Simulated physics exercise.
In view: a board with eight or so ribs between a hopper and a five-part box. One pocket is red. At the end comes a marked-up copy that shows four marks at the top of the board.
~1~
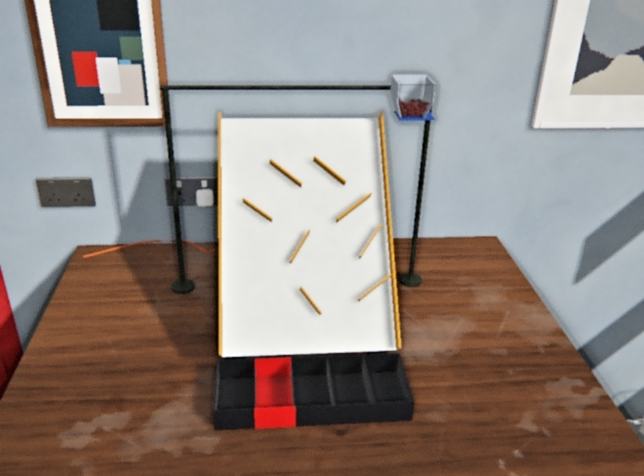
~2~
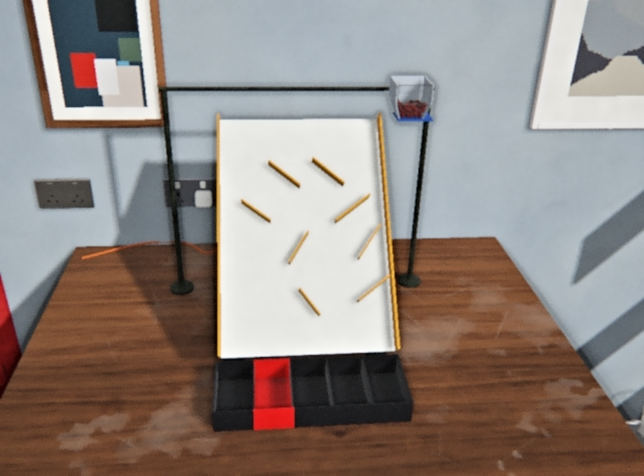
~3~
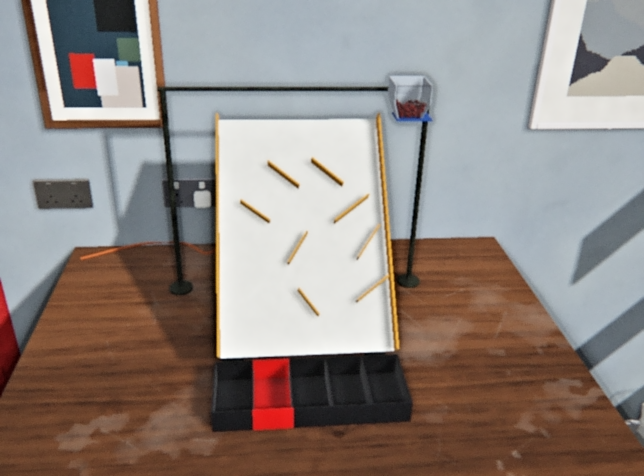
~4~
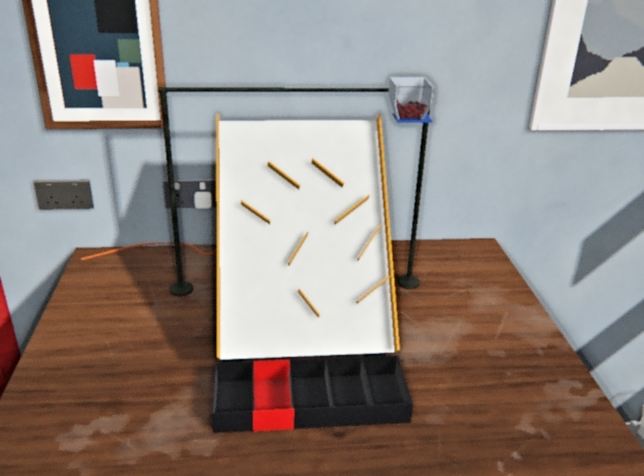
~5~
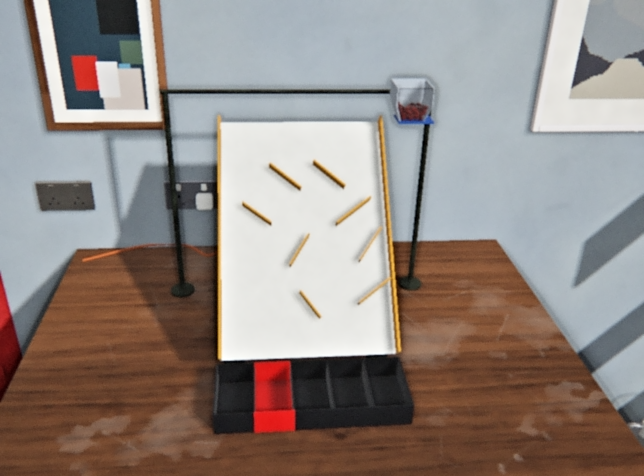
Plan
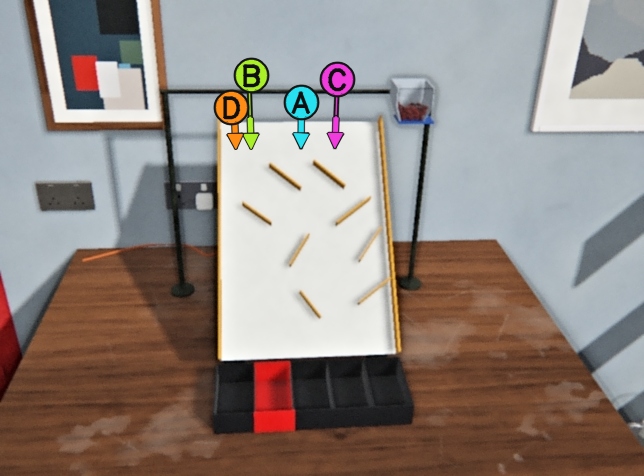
On a wooden table, a white sloping board with slanted wooden strips stood below a clear container of dark red pieces and above a black box with one red section; nothing noticeably moved.
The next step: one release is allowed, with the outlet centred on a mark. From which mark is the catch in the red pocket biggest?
Mark B.
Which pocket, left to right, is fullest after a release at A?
It is the fourth one.
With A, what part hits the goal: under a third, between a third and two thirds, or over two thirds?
Mark A gives under a third.
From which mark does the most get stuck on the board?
That is mark C.
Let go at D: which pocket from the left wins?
The first.
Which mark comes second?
It is D.
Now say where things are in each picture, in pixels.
Hopper at (414, 107), kidney beans, door shut, in the first picture.
Ribs (269, 160) to (300, 184), (313, 157) to (345, 182), (241, 199) to (271, 220), in the second picture.
Ribs (335, 220) to (369, 194), (289, 262) to (307, 231), (359, 257) to (380, 224), in the third picture.
Ribs (299, 289) to (320, 315), (358, 301) to (389, 276), in the fourth picture.
Red pocket at (275, 420), number 2 of 5 from the left, in the fifth picture.
On the marked copy, mark A meets the board at (301, 142); mark B meets the board at (250, 143); mark C meets the board at (335, 142); mark D meets the board at (235, 143).
If A is chosen, a stray few in the red pocket, most in other pockets, a small part held on the board.
If B is chosen, about half in the red pocket, about a third in other pockets, a small part held on the board.
If C is chosen, none in the red pocket, about a third in other pockets, about two thirds held on the board.
If D is chosen, about a third in the red pocket, about two thirds in other pockets.
